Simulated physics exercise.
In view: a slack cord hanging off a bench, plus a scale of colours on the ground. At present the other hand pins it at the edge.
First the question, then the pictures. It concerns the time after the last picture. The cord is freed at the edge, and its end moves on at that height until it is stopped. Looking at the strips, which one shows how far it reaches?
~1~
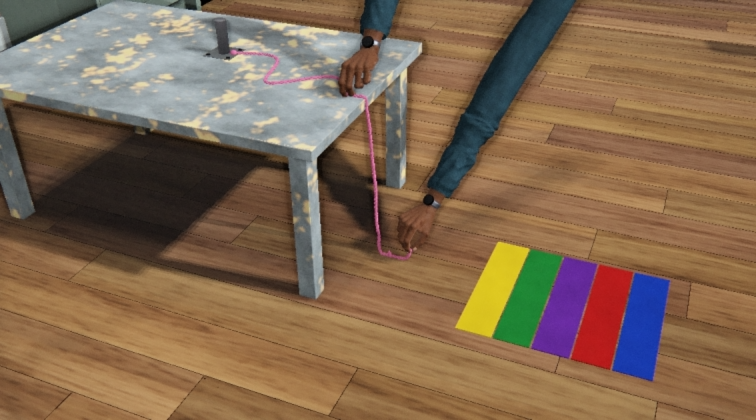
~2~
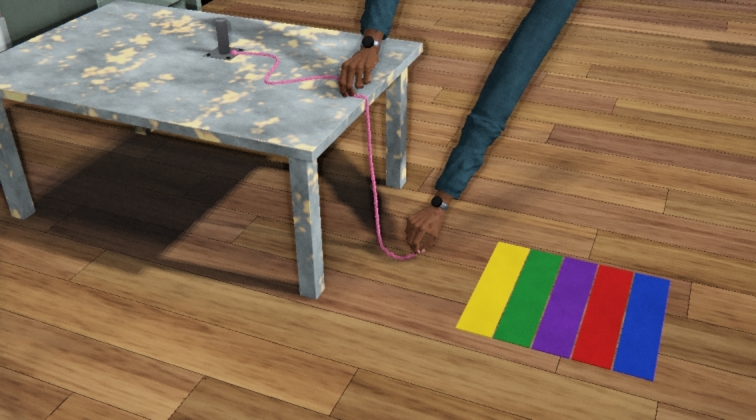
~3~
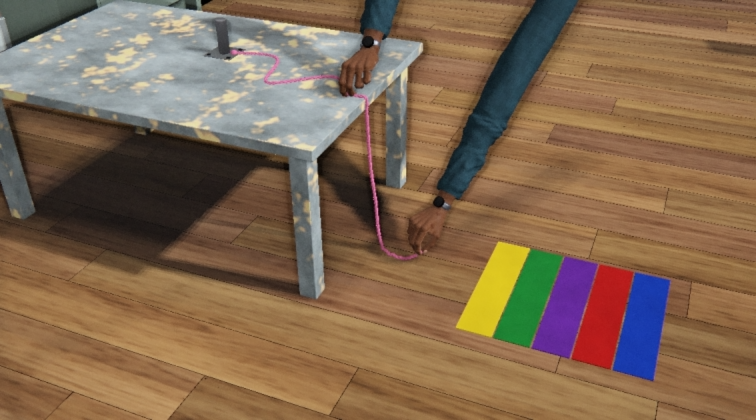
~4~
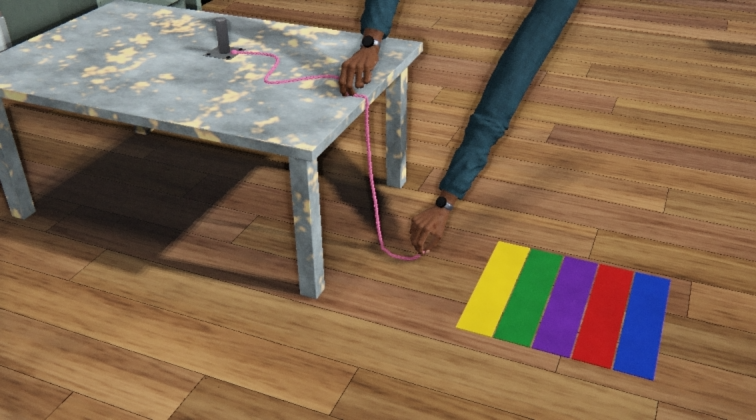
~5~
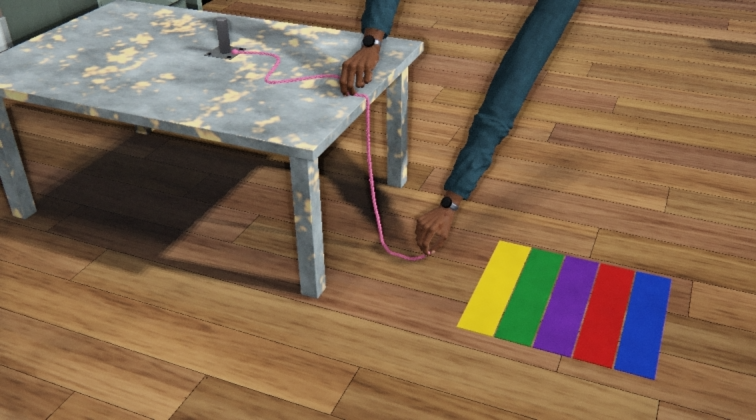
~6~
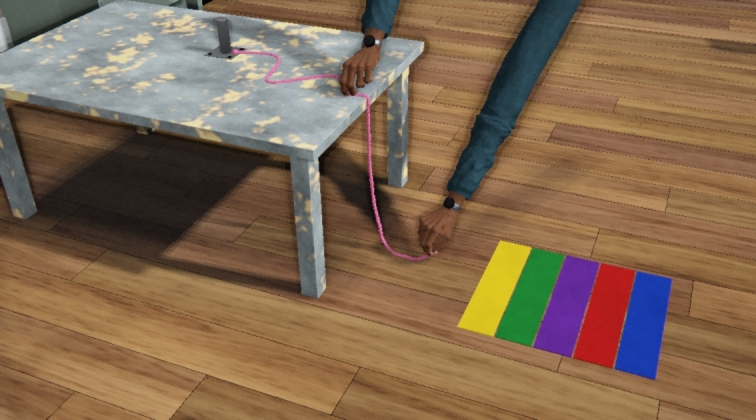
The red strip shows it.
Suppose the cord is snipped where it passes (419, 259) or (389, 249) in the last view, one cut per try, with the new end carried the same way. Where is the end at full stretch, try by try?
Roughly at (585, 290) the first time and at (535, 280) the second.
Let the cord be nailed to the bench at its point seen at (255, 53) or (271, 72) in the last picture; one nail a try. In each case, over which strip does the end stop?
One after the other, red; purple.
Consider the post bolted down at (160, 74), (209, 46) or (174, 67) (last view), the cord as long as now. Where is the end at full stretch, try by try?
Going through the tries, you get (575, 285), then (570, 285), then (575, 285).
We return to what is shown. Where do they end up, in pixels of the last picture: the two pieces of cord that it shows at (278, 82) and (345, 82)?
Result - first point (327, 80), second point (387, 111).
A little later, end near (538, 278); over green.
Next, end near (584, 289); over purple.
When it is tight, end near (610, 295); over red. The red one.
